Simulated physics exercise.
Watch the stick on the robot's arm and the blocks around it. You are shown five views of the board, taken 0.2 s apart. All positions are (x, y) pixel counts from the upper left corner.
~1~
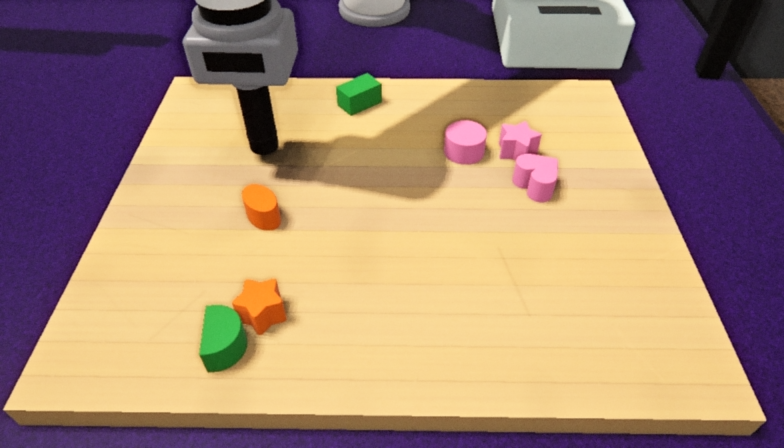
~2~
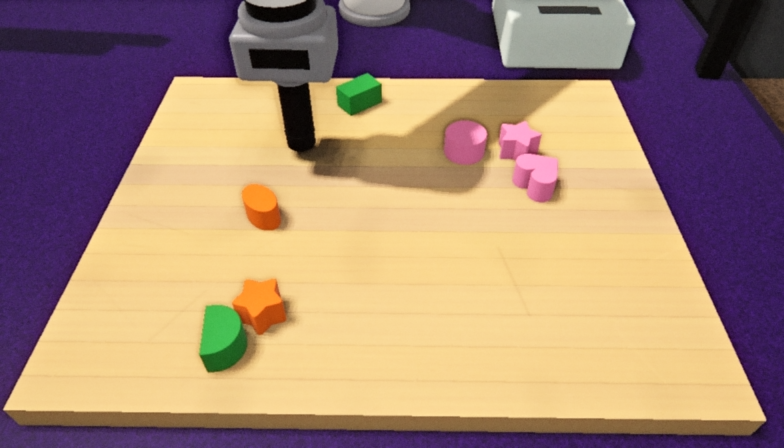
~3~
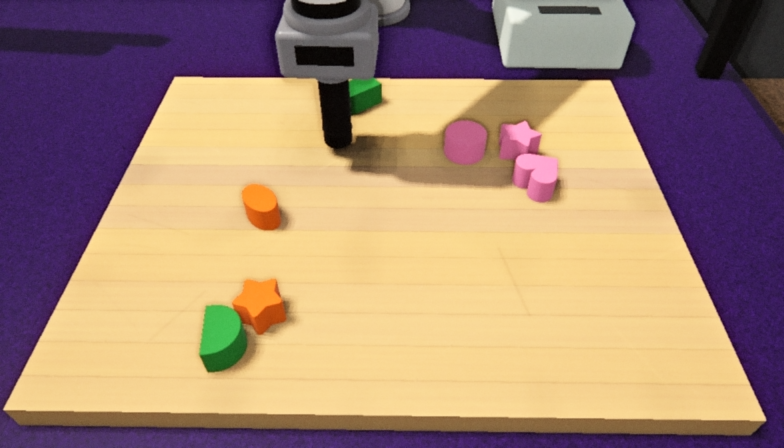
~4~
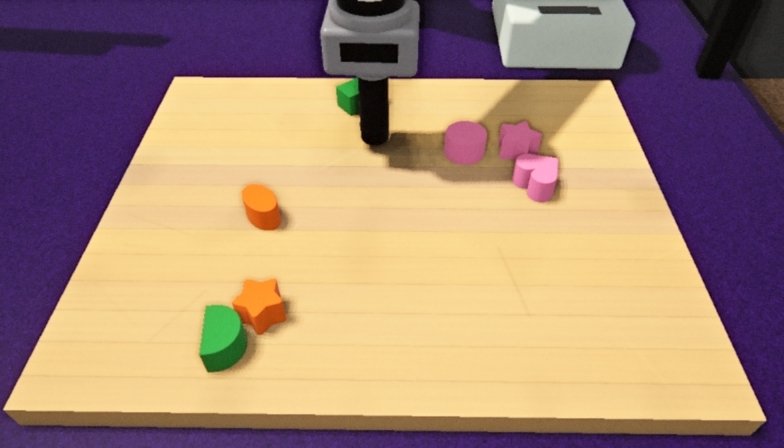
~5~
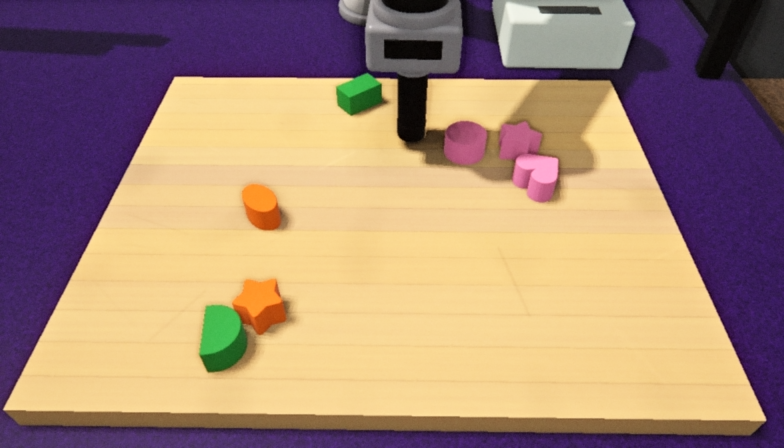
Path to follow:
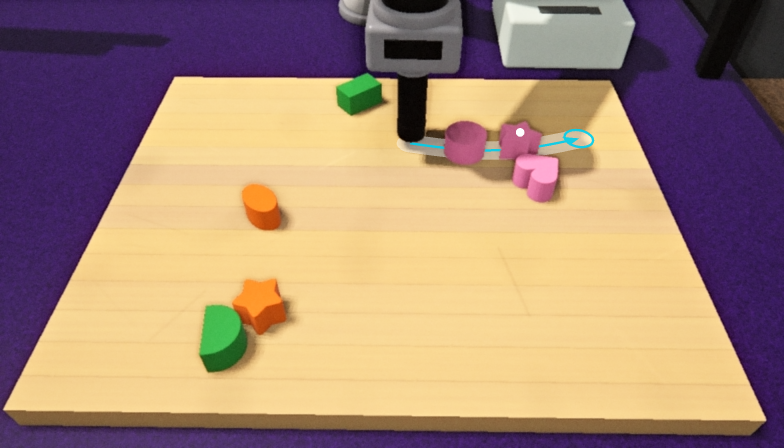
A grey robot arm with a black stick glides steadily rightward across the far part of a pale wooden board on a purple surface, seen from above at an angle by a still camera. Pink circle, star and heart blocks sit at upper right, a green block at the back, and orange oval, orange star and green half-circle blocks at left. The stick passes in front of the green block and nears the pink circle, its shadow sliding over the pink blocks, while every block stays put.
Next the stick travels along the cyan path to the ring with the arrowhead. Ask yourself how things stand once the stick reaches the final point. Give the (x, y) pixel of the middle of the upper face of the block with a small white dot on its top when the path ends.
Most likely (598, 136).
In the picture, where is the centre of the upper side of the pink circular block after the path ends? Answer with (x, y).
It will likely be found at (557, 149).
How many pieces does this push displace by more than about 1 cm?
I think three or more will be displaced.
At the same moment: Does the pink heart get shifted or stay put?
That block is going to get moved.
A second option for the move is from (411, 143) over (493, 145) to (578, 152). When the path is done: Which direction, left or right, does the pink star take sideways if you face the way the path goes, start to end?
Pushed right.
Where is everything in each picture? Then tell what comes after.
In the first picture, tip of the stick (265, 147), middles of tops, pink circular block (466, 132), pink star (520, 132), pink heart (540, 166).
In the second picture, stick (302, 144), nothing pushed.
In the third picture, stick (339, 141), nothing pushed.
In the fourth picture, stick (375, 138), nothing pushed.
In the fifth picture, stick (411, 135), pink circular block (466, 132), pink star (520, 132), pink heart (540, 166).
The line goes from (411, 143) via (469, 150) and (526, 148), ending at (579, 138); the dot is on the pink star.
On the path given first. One third of the way, stick (470, 141); pink circular block (505, 139); pink star (539, 134), turned 20° anticlockwise.
Two thirds of the way, stick (528, 139); pink circular block (555, 148); pink star (580, 135), turned 40° anticlockwise; pink heart (551, 173), turned 20° clockwise.
At the end, stick (581, 130); pink circular block (557, 149); pink star (598, 136); pink heart (551, 173), turned 20° clockwise.
